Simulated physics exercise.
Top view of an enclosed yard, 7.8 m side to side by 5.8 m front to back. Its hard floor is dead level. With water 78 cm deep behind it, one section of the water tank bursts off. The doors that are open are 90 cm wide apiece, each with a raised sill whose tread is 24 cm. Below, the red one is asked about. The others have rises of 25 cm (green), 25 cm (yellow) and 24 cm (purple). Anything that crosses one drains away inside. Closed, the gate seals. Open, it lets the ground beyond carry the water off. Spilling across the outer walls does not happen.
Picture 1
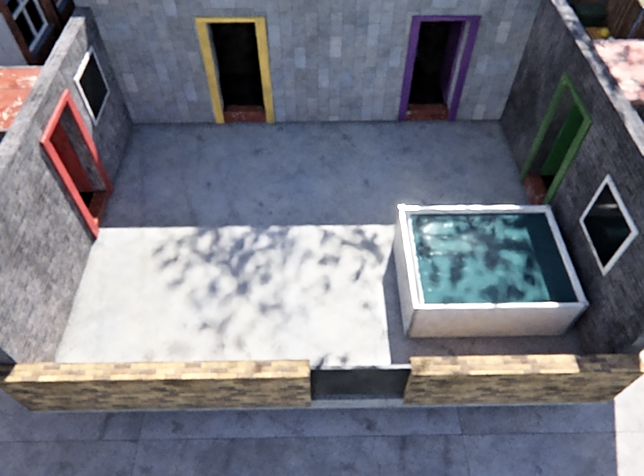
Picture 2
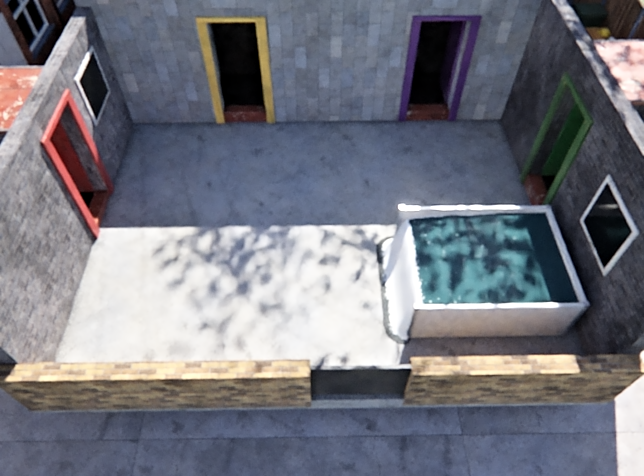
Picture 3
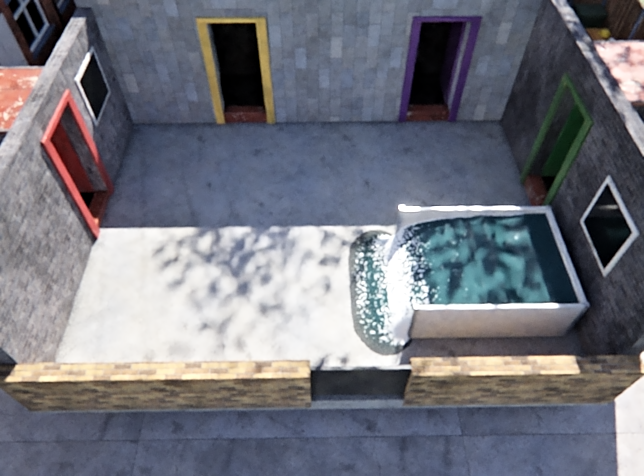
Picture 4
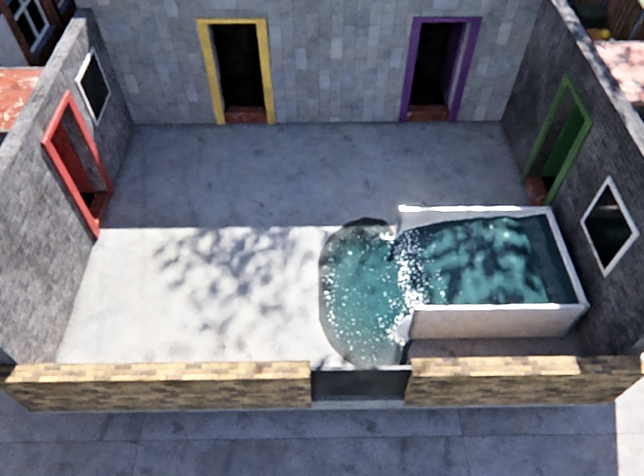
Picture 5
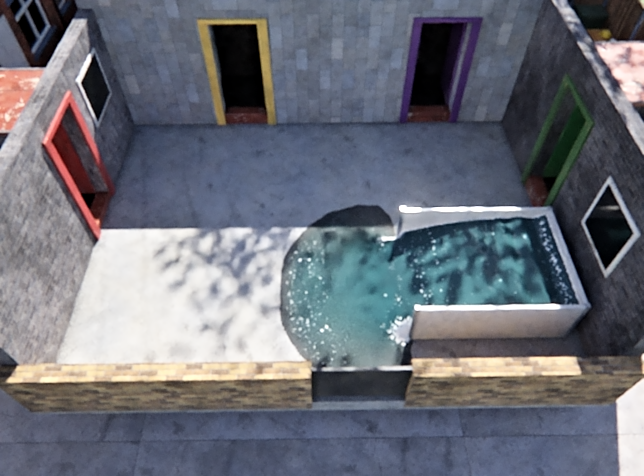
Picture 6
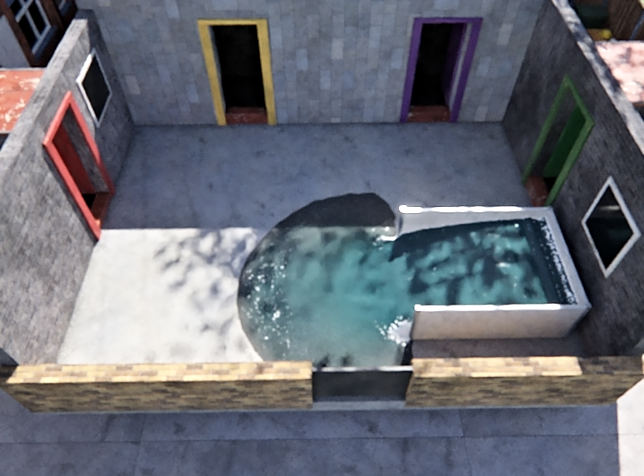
Water burst out of the left side of a white tank in a walled yard, foaming at first, then spread leftward across the pale floor in a widening rounded pool as the tank's level dropped slightly.
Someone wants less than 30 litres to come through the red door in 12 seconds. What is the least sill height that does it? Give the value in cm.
It needs to be around 17 cm high.
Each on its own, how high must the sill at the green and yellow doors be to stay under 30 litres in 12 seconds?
Roughly 9.5 cm for the green door and roughly 11.5 cm for the yellow door.
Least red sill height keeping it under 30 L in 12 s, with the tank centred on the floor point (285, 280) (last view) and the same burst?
Roughly 23 cm is needed.
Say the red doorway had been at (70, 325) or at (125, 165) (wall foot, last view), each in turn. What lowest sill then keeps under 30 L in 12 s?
First place around 29 cm, second around 15 cm.
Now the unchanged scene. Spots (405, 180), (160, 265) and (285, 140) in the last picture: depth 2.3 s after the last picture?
Roughly 0, 5 and 1 centimetres.
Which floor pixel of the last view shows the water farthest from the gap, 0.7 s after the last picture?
Somewhere near the pixel (72, 322).
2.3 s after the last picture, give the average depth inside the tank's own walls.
Some 17 cm.
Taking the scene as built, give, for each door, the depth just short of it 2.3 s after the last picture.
Green door 0 cm, yellow door 8 cm, red door 23 cm, purple door 0 cm.
Then, 0.7 s after the last picture water covers 45 % of the floor, deepest (32 cm) near (394, 297); it has not reached the red door.
Then, 2.3 s after the last picture water covers 65 % of the floor, deepest (40 cm) near (49, 389); 23 cm at the red door, 29 litres in over its 13 cm sill.
Then, 11.3 s after the last picture water covers 100 % of the floor, deepest (15 cm) near (593, 381); 6 cm at the red door, 67 litres in over its 13 cm sill.
At the red door as built, the water peaked near 24 cm, 1.9 s after the last picture.
With a sill of 15.5 cm, 40 litres would have come in within the 12 s; with 21 cm, 6 litres. So under 30 litres takes about 17 cm.
